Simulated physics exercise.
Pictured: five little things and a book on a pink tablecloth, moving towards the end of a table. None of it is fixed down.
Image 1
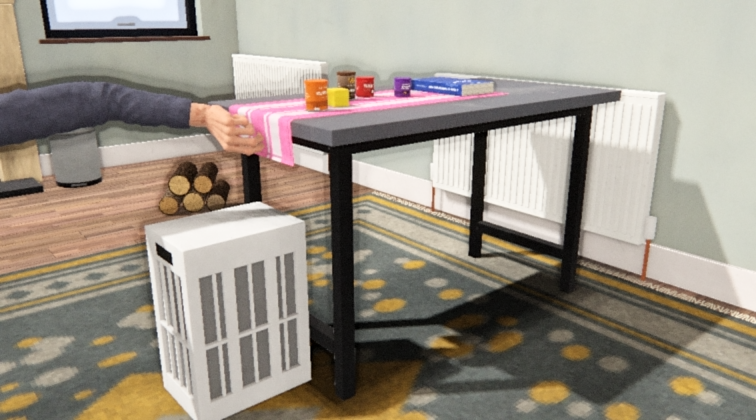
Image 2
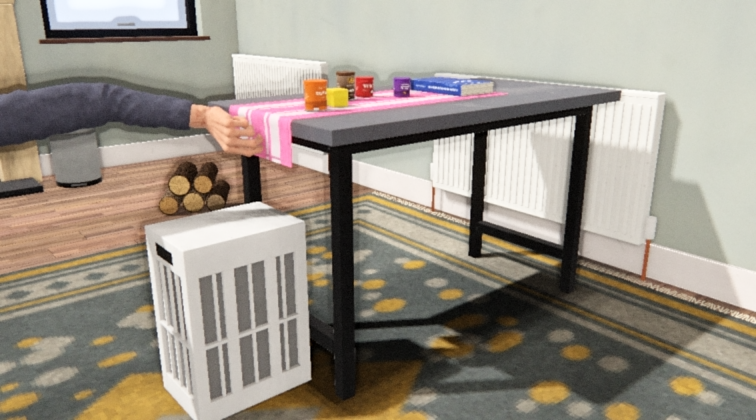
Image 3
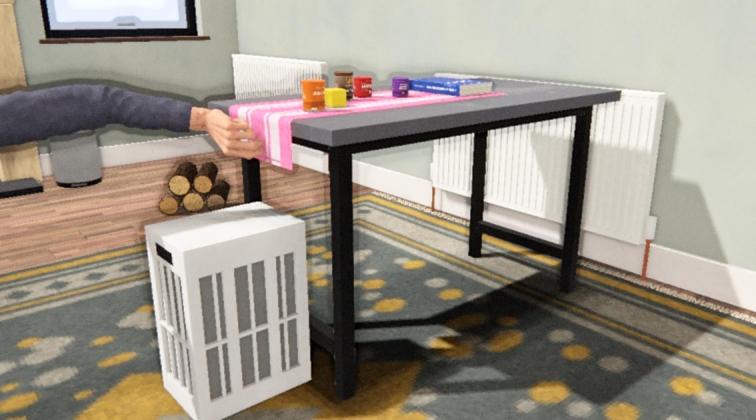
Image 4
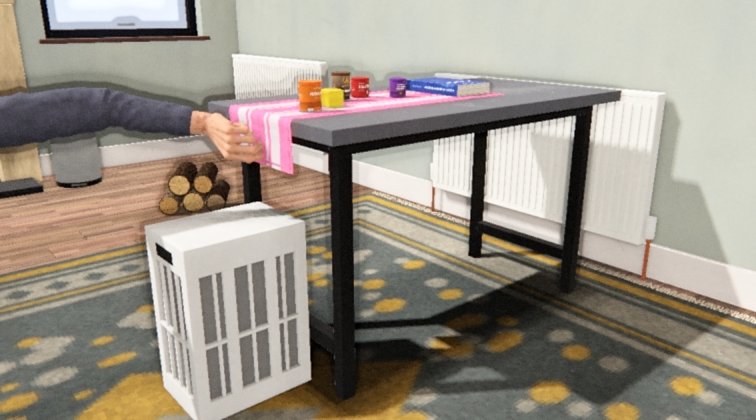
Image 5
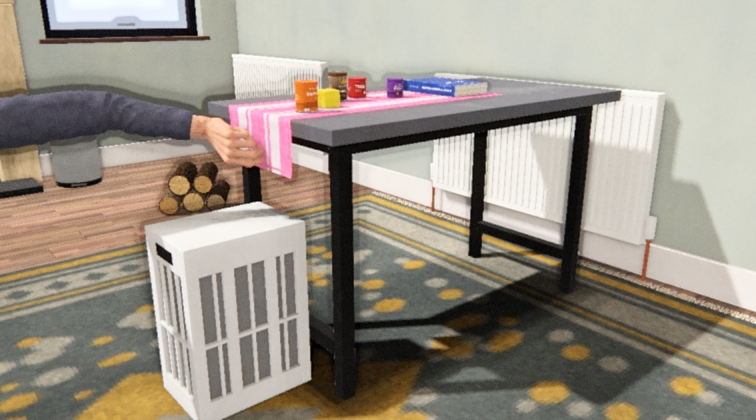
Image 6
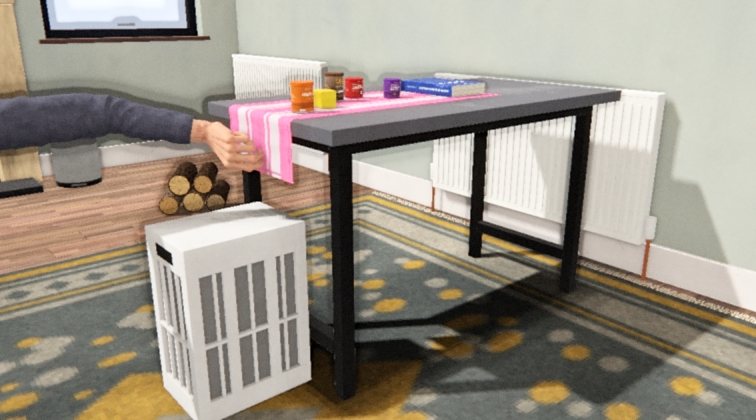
Pink striped tablecloth sliding slowly left over the near end of a table, gripped by a hand, carrying small containers and a book.
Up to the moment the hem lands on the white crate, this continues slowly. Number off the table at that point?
The final total over the edge will be one.
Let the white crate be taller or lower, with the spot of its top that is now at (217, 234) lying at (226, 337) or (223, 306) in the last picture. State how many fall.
Counts: 4, 3.
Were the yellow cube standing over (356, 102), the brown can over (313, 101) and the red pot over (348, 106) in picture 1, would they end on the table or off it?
In the end the yellow cube rides it out, while the brown can rides it out and the red pot rides it out.
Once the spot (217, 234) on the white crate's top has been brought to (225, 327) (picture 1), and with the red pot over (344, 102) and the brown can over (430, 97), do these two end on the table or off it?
The red pot falls, the brown can survives.
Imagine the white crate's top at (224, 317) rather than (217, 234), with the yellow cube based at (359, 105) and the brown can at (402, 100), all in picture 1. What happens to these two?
In the end the yellow cube is no longer on top and the brown can is still on top.
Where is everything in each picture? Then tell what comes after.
In the first picture, hem (293, 166); orange can (316, 80); yellow cube (338, 89); brown can (346, 72); red pot (365, 77); purple pot (403, 78); top of the crate (217, 234).
In the second picture, hem (292, 167); orange can (315, 80).
In the third picture, hem (293, 170); yellow cube (335, 89).
In the fourth picture, hem (293, 174); brown can (341, 72); top of the crate (217, 234).
In the fifth picture, hem (291, 179); red pot (357, 78).
In the sixth picture, hem (293, 183); orange can (302, 82); yellow cube (325, 90); brown can (334, 73); red pot (354, 78); purple pot (392, 79).
Early on, hem on the crate; all still up.
Midway, hem on the crate; orange can gone.
Finally, hem on the crate; orange can gone. It carries off one.
